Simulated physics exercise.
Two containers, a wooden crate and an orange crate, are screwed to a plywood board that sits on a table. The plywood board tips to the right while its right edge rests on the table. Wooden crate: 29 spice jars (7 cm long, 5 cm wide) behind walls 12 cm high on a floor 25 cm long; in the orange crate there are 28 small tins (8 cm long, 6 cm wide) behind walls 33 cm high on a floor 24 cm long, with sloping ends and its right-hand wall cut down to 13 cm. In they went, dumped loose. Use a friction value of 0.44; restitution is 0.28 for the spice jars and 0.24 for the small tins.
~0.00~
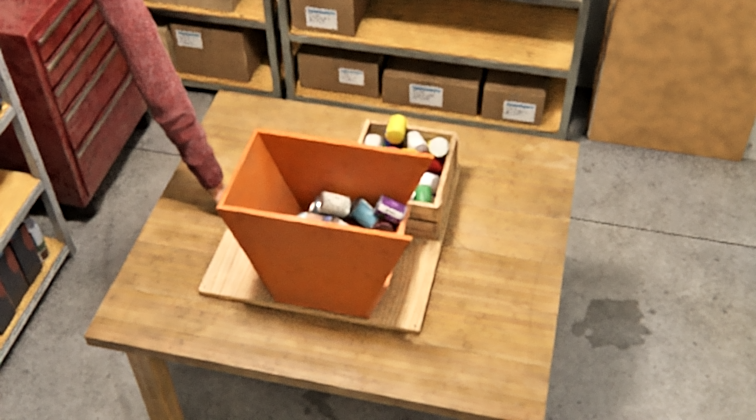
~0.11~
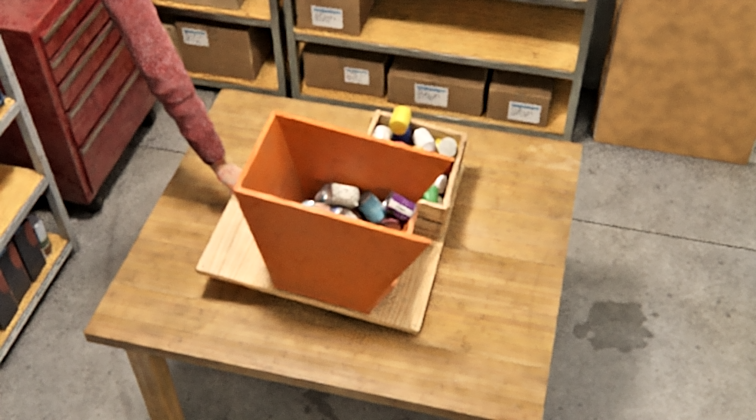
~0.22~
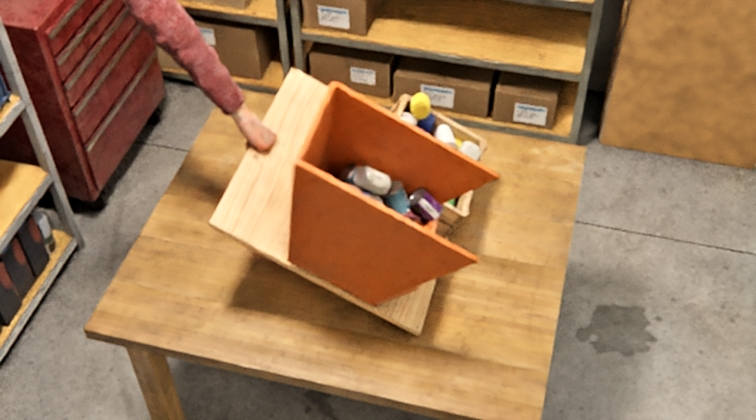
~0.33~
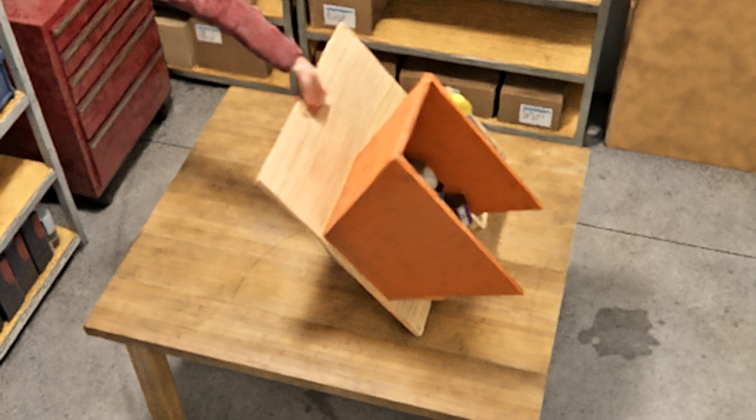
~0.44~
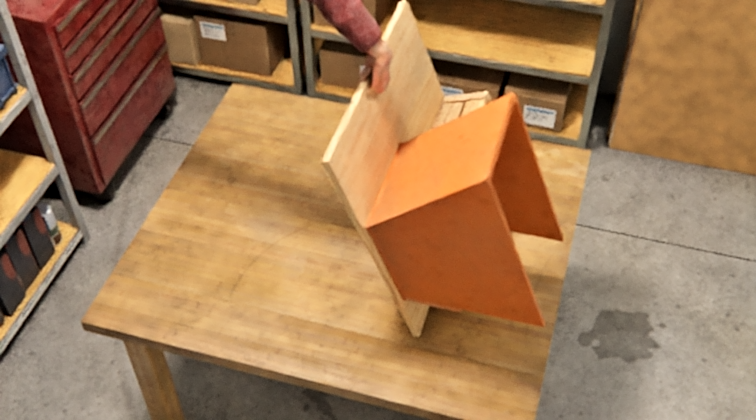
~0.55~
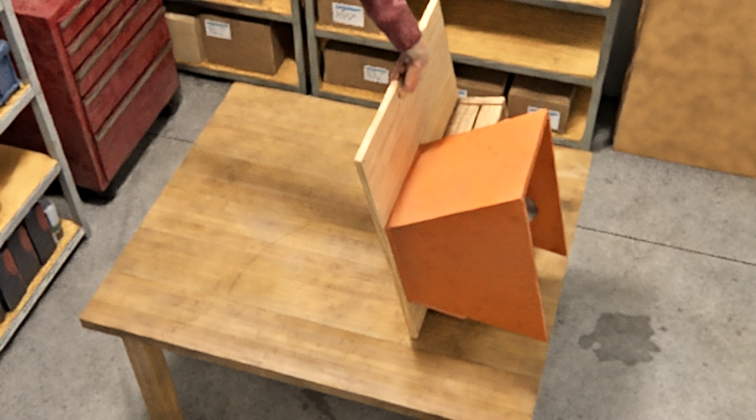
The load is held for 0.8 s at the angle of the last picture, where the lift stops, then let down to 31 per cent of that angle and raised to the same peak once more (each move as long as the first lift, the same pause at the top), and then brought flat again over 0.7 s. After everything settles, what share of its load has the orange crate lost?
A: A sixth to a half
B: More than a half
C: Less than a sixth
(B) More than a half.
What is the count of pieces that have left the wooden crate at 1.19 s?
Roughly, out by then: Wooden crate 16.
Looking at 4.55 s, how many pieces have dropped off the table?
I'd put the number around 25.
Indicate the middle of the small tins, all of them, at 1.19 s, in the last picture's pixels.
At about (551, 320) in pixels.
After 1.19 s, tilt 77°; 16 of 29 out of the wooden crate and 22 of 28 out of the orange crate.
After 1.99 s, tilt 28°; 16 of 29 out of the wooden crate and 24 of 28 out of the orange crate.
After 3.11 s, tilt 77°; 16 of 29 out of the wooden crate and 26 of 28 out of the orange crate.
When it is over (at 4.55 s), 16 of 29 out of the wooden crate and 26 of 28 out of the orange crate. Asked share, 26 of 28, 93 per cent.
